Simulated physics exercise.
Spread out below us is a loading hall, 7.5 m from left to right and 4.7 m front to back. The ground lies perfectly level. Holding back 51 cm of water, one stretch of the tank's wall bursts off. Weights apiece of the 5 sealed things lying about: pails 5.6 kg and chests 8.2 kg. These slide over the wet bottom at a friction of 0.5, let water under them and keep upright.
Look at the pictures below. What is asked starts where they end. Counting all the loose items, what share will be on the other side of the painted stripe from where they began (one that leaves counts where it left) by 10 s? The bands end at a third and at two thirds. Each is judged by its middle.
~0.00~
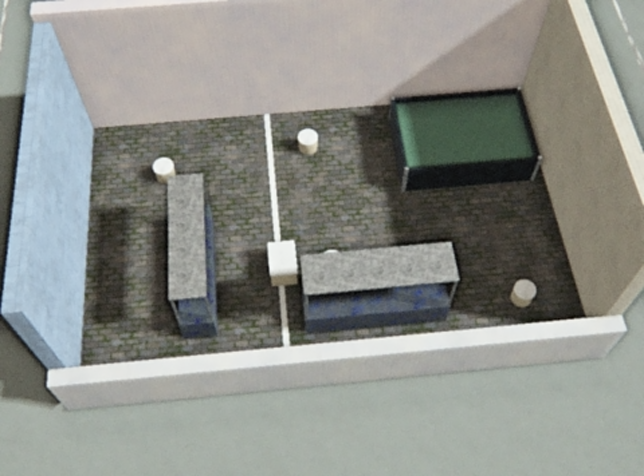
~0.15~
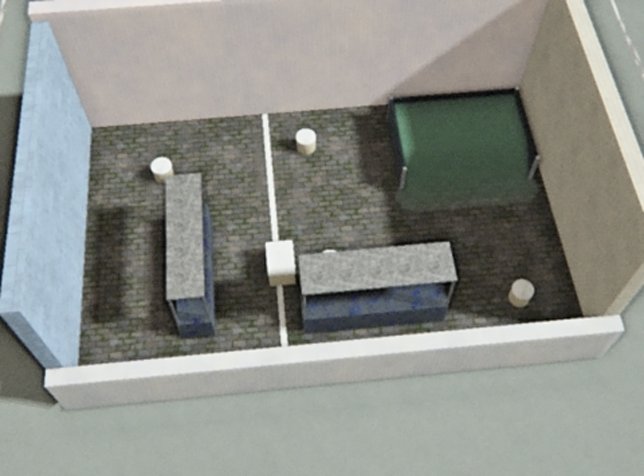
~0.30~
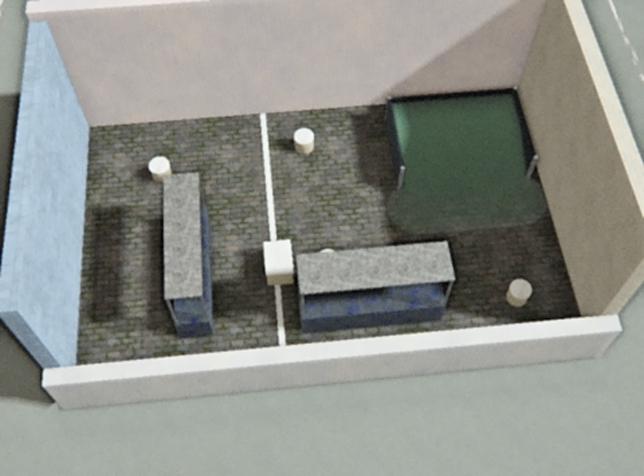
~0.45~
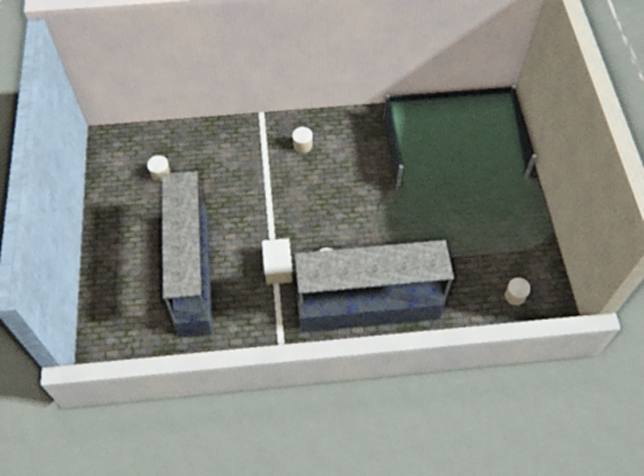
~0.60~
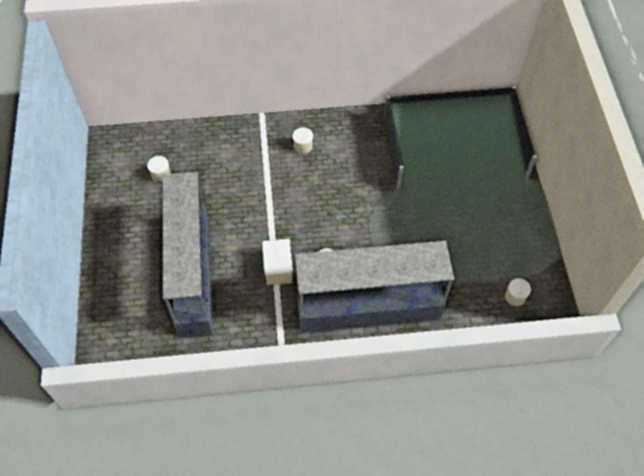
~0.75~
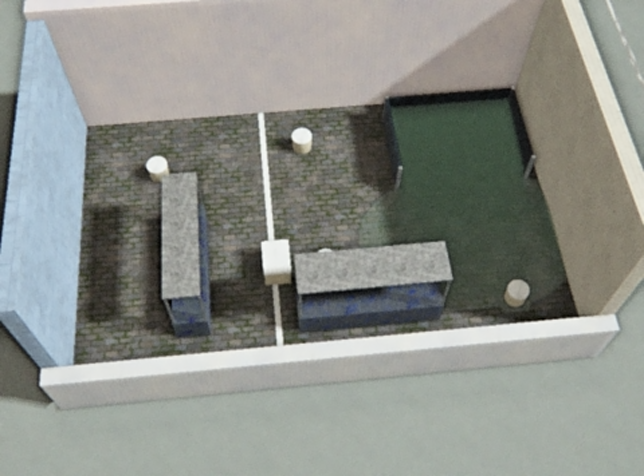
My guess is the middle third.
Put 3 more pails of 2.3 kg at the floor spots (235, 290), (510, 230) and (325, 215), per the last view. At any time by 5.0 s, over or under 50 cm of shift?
Well, in turn it's inside that, then beyond that, and finally beyond that.
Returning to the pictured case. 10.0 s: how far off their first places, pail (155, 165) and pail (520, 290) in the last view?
Going in order, that's 5 cm then 80 cm.
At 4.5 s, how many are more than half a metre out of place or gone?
3.
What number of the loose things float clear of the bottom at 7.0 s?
Tally: 2 of them.
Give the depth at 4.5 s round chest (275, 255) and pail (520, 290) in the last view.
Some 3 cm at the first, some 10 cm at the second.
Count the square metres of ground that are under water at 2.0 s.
Around 13 m2 of it.
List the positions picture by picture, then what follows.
In the first frame, a pail at (525, 289), on the bottom; a pail at (163, 166) rests on the ground; water covers 2.8 m2; 0 of 5 have shifted.
In the second frame, a pail at (523, 289) rests on the ground; a pail at (161, 166) rests on the ground; 3.9 m2 under water; 0 of 5 have shifted.
In the third frame, a pail at (521, 289), on the bottom; a pail at (159, 165) rests on the ground; water covers 5.0 m2; 0 of 5 have shifted.
In the fourth frame, a pail at (520, 287), on the bottom; a pail at (158, 164), on the bottom; water covers 6.3 m2; 0 of 5 have shifted.
In the fifth frame, a pail at (520, 288), on the bottom; a pail at (158, 165) rests on the ground; 7.7 m2 under water; 0 of 5 have shifted.
In the sixth frame, a pail at (519, 289) rests on the ground; a pail at (157, 165), on the bottom; water covers 8.9 m2; 0 of 5 have shifted.
After 2.0 s 0 of 5 are over the mark; 1 afloat.
After 4.5 s 2 of 5 are over the mark; 1 afloat.
After 7.0 s 2 of 5 are over the mark; 2 afloat.
After 10.0 s 2 of 5 are over the mark; 1 afloat.
